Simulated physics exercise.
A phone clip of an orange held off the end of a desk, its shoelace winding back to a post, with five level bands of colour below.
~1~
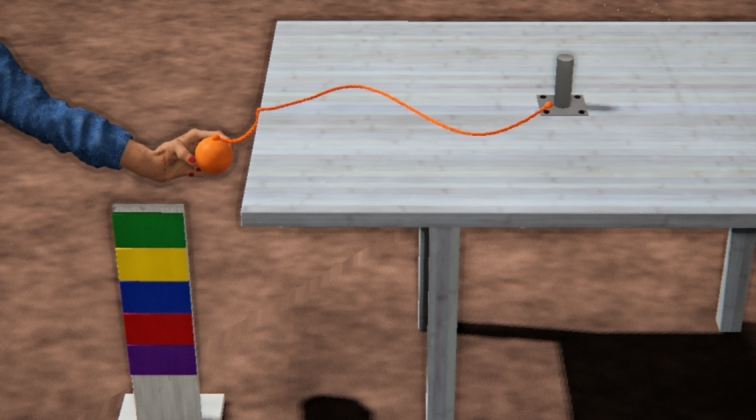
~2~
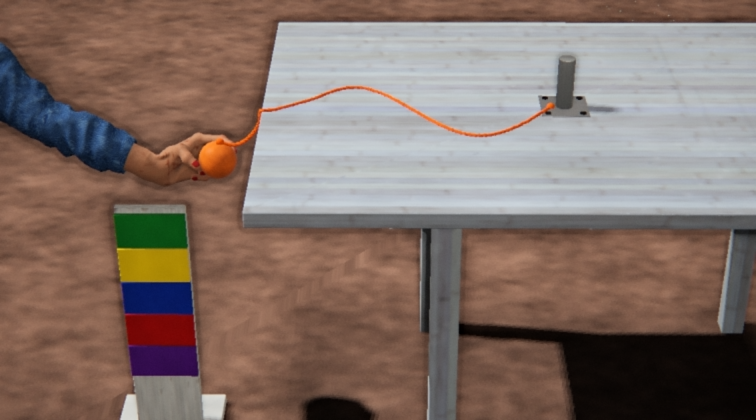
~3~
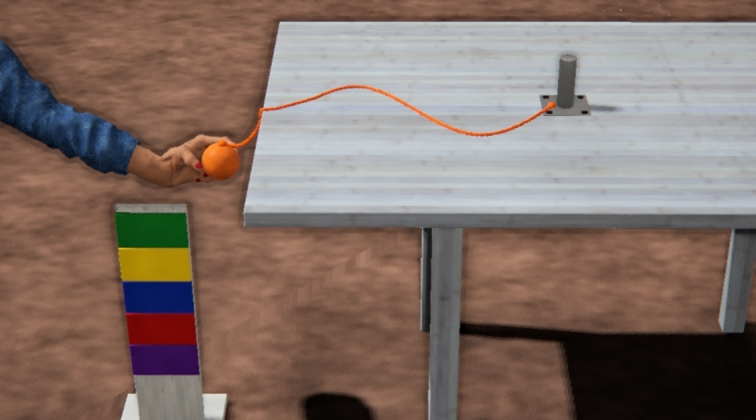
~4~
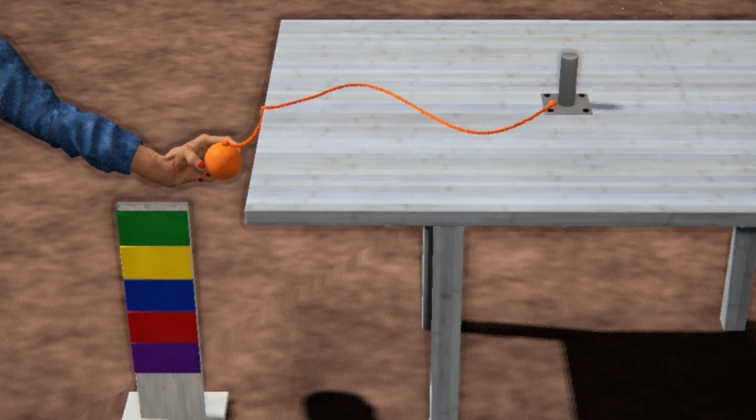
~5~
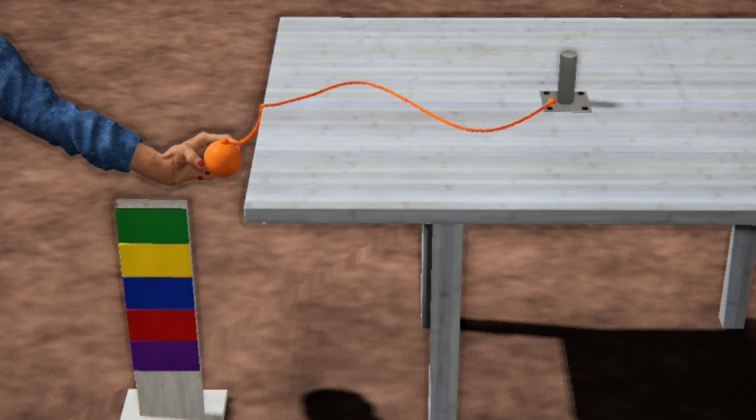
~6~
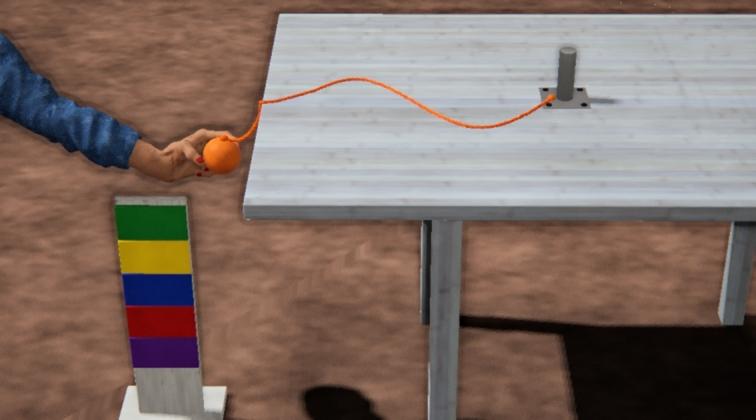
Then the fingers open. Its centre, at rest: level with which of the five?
Yellow.
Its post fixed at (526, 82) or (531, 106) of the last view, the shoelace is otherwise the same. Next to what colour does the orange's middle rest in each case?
First try: Blue; second try: Blue.
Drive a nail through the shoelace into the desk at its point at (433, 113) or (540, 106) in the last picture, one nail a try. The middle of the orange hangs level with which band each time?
Green, then yellow.
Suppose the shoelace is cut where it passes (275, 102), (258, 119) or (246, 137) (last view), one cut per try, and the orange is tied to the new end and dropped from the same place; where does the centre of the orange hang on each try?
Taking the tries in order gives (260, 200), (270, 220) and (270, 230).
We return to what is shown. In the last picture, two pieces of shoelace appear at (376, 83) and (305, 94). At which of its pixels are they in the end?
The first at (304, 108), the second at (262, 152).
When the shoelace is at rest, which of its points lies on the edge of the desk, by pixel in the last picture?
It's the one at (335, 83).
Early on, orange near (275, 251); level with yellow.
Midway, orange near (265, 265); level with yellow.
Finally, orange near (266, 263); level with yellow. Its middle rests at the yellow band.
